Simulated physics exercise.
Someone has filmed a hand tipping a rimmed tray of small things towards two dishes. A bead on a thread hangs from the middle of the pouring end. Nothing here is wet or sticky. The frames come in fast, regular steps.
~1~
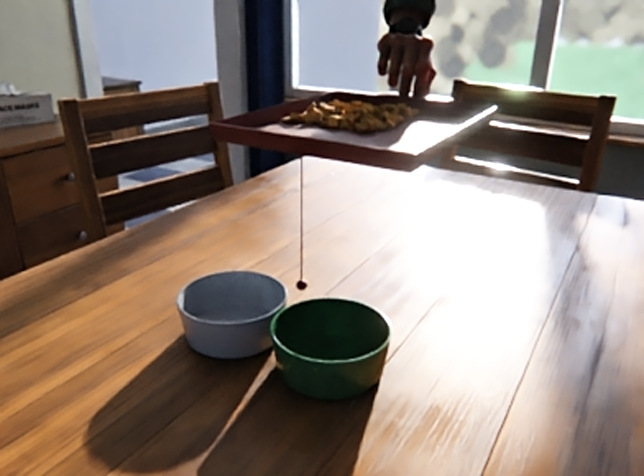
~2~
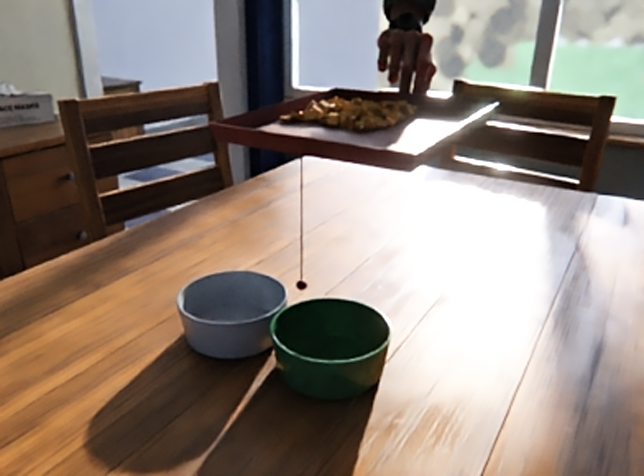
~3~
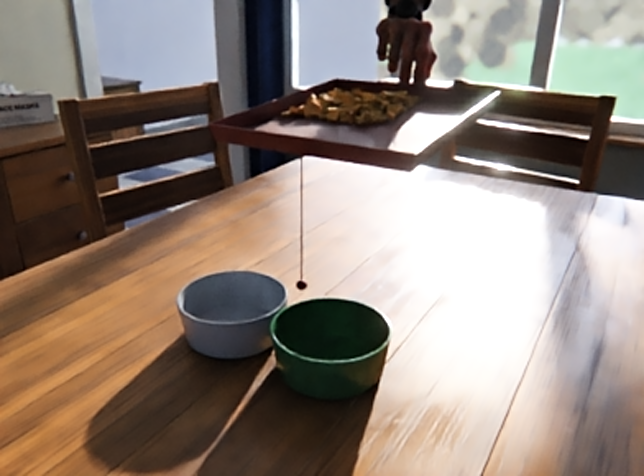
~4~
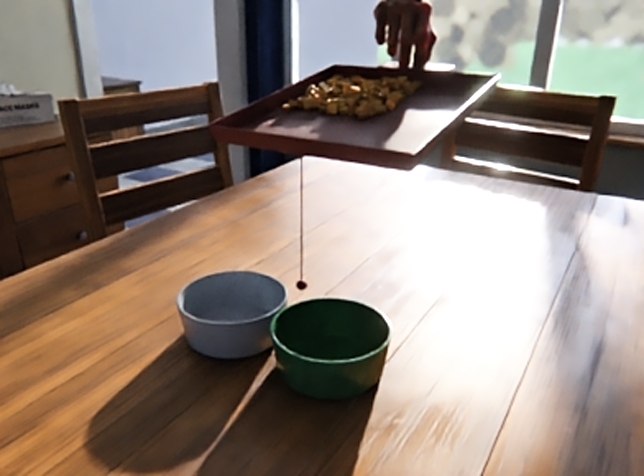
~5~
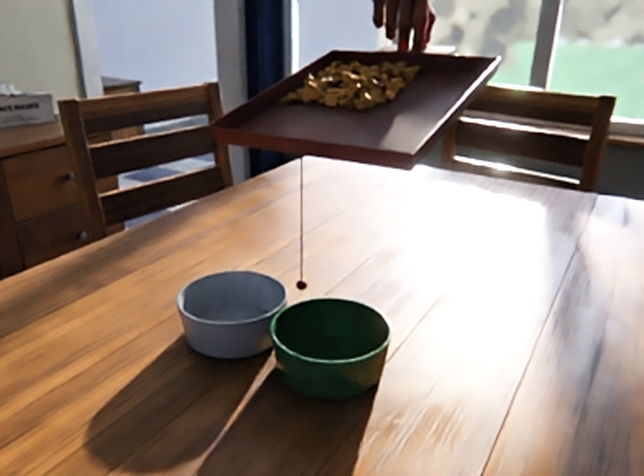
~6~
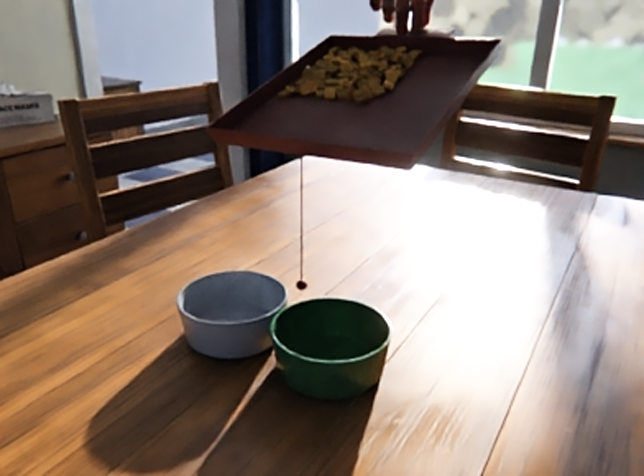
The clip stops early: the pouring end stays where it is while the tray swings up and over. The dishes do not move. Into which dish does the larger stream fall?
The left-hand one ends fuller.
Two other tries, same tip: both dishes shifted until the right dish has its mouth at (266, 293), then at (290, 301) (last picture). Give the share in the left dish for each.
Roughly 0 per cent, and 20 per cent.
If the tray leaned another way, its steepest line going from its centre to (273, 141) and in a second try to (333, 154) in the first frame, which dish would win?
At the first place left, at the second the right-hand dish.
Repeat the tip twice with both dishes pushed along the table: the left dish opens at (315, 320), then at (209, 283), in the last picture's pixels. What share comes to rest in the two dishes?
First some 20, then 70 per cent.
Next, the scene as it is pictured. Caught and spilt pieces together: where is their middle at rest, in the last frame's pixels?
Near (233, 337).
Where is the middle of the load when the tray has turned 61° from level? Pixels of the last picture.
Roughly at (257, 133).
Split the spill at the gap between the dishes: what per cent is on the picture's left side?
About 100 per cent.
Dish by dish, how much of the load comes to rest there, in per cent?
Left dish near 60 in a hundred; right dish near 10.
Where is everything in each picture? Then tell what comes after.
The first frame shows corners of the pouring end near (214, 122) and (412, 152), level; middle of the load near (356, 111), cereal squares; left dish near (197, 335); right dish near (299, 374); bead on its thread near (302, 285).
The second frame shows corners of the pouring end near (214, 123) and (412, 152), level; middle of the load near (356, 108).
The third frame shows corners of the pouring end near (213, 123) and (412, 152), tipped barely, level across its low end; middle of the load near (356, 101).
The fourth frame shows corners of the pouring end near (213, 124) and (411, 151), tipped a little, level across its low end; middle of the load near (356, 90).
The fifth frame shows corners of the pouring end near (212, 125) and (410, 151), tipped a little, level across its low end; middle of the load near (355, 79).
The sixth frame shows corners of the pouring end near (211, 126) and (409, 151), tipped clearly, level across its low end; middle of the load near (353, 68); left dish near (197, 335); right dish near (299, 374).
Shortly afterwards, tray tipped steeply; the bulk on the tray; near a quarter in the air.
Next, tray tipped right over; near two thirds on the tray; a little in the right dish; near a quarter in the left dish; near a quarter outside both.
Some moments later, tray tipped past a quarter turn; a little in the right dish; near two thirds in the left dish; near a quarter outside both.
In the end, tray tipped past a quarter turn; a little in the right dish; near two thirds in the left dish; near a quarter outside both.
